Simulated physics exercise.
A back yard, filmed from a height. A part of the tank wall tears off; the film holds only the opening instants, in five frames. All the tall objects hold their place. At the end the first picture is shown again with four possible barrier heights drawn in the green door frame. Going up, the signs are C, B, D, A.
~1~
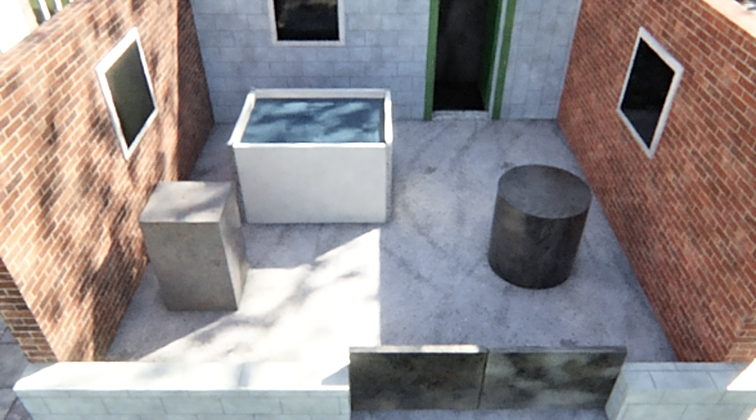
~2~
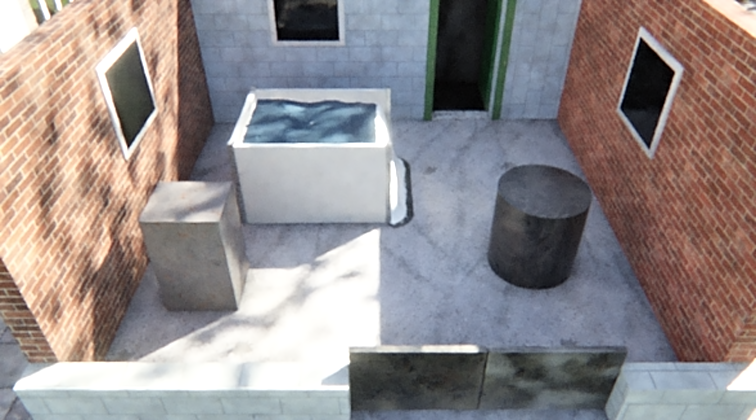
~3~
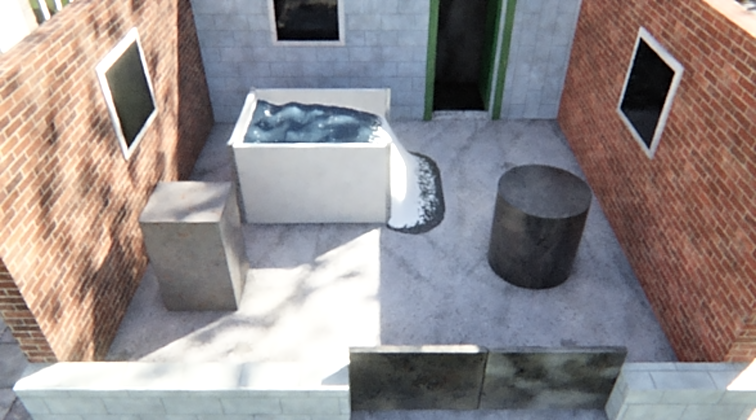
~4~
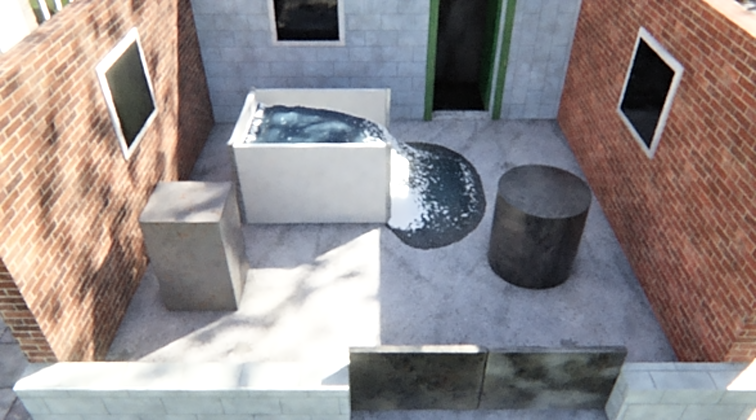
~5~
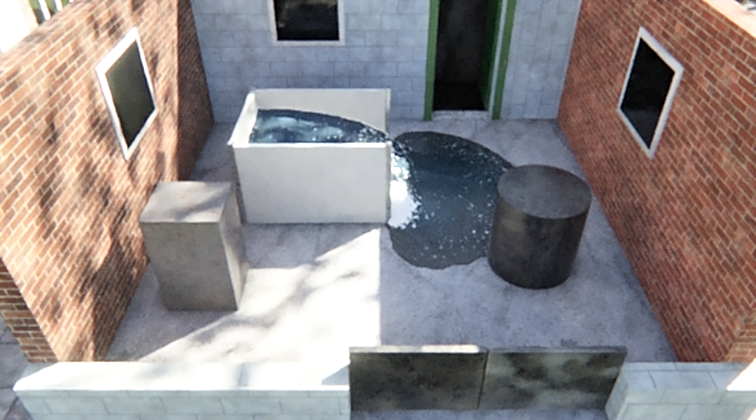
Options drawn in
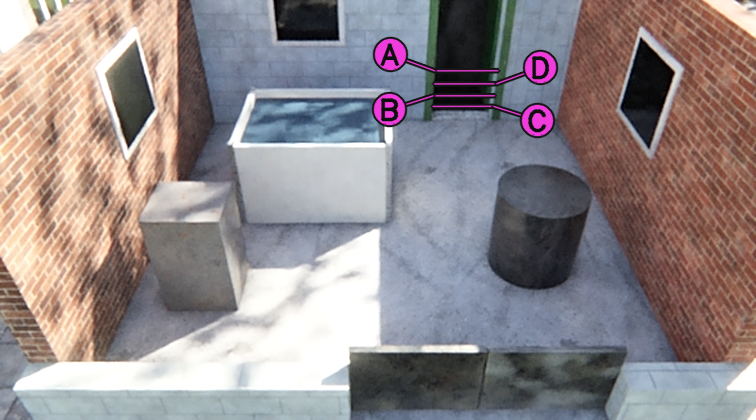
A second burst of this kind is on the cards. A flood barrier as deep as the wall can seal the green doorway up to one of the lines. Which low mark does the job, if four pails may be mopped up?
Mark C.
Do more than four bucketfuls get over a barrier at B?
No.
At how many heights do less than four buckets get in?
All of them.
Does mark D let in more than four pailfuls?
No.
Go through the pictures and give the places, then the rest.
Water in the tank at rest, its middle at (316, 122); foot of the green doorway at (461, 120); shut gate at (485, 359).
Water covers 2 % of the ground and shows as far out as (399, 220).
Water covers 4 % of the ground and shows as far out as (420, 227).
Water covers 9 % of the ground and shows as far out as (467, 227).
Water covers 17 % of the ground and shows as far out as (472, 251).
On the marked copy, A at (466, 70); B at (464, 95); C at (463, 106); D at (465, 83); from the bottom up C, B, D, A.
With A, nothing gets over.
With B, nothing gets over.
With C, a splash gets over, under a bucket.
With D, nothing gets over.
